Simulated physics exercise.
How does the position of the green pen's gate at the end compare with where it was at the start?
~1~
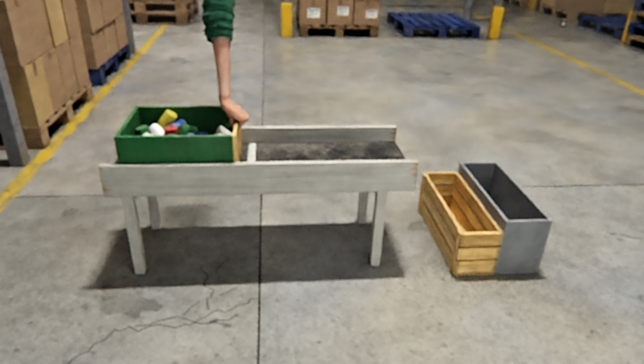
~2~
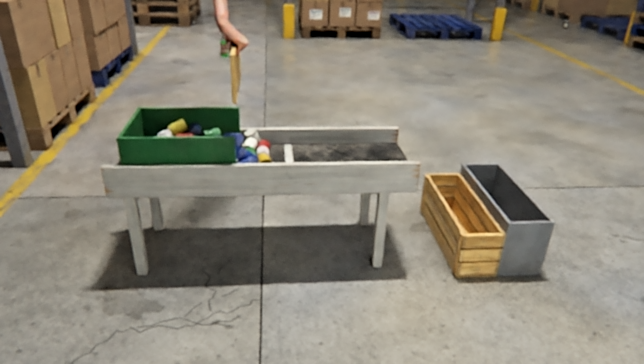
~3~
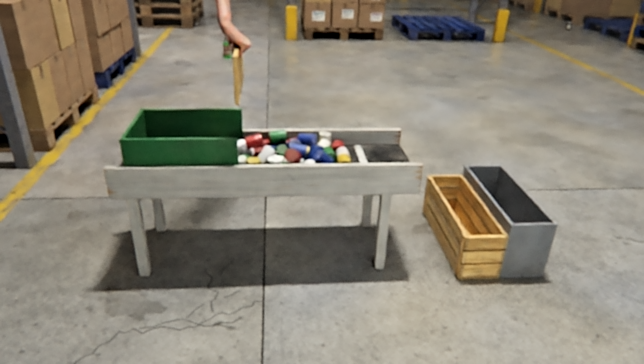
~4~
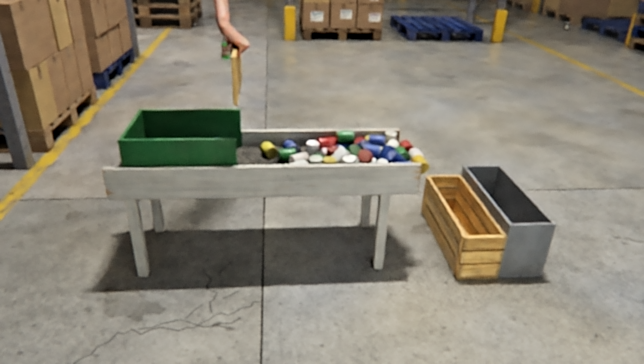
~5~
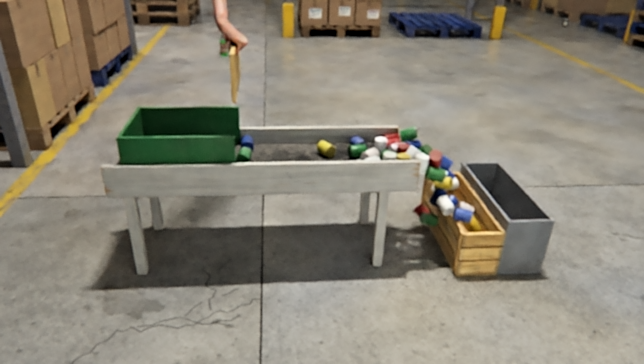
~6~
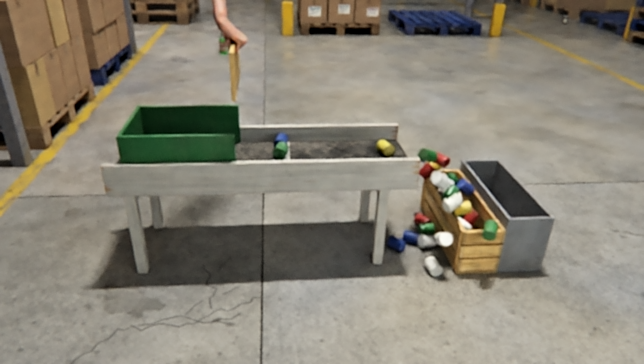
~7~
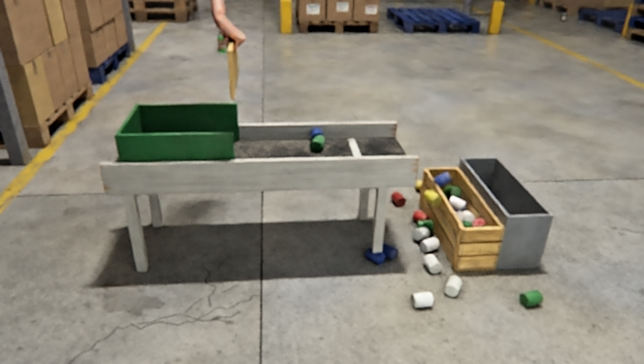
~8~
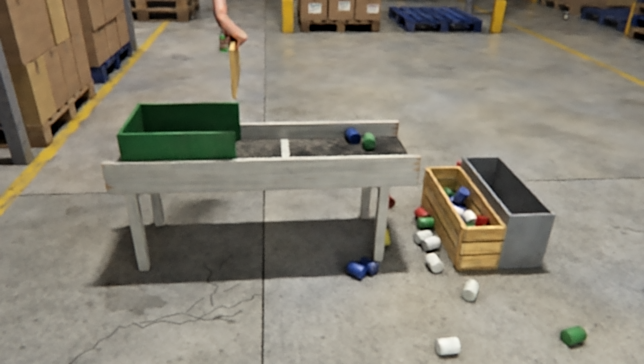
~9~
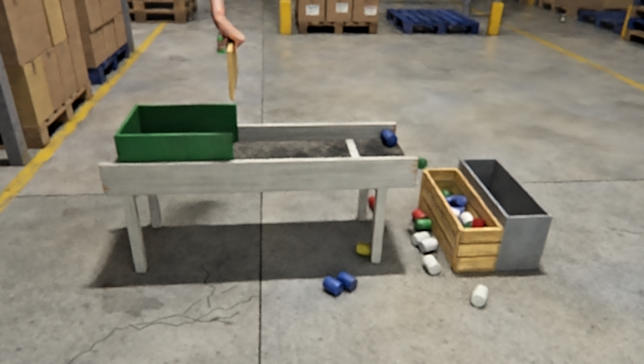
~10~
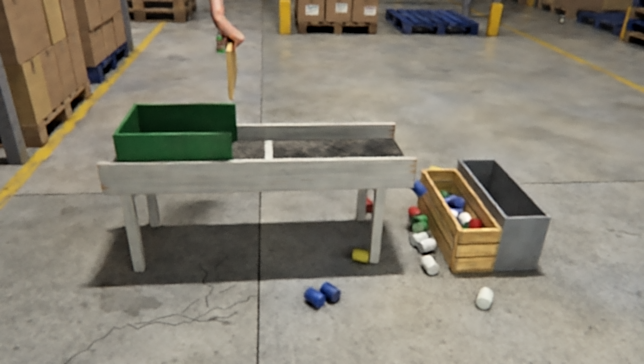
At the start the gate stands upright at the right-hand end of the green pen, closing it off. By the end it is held up in the air above the belt by a hand, leaving that end open.
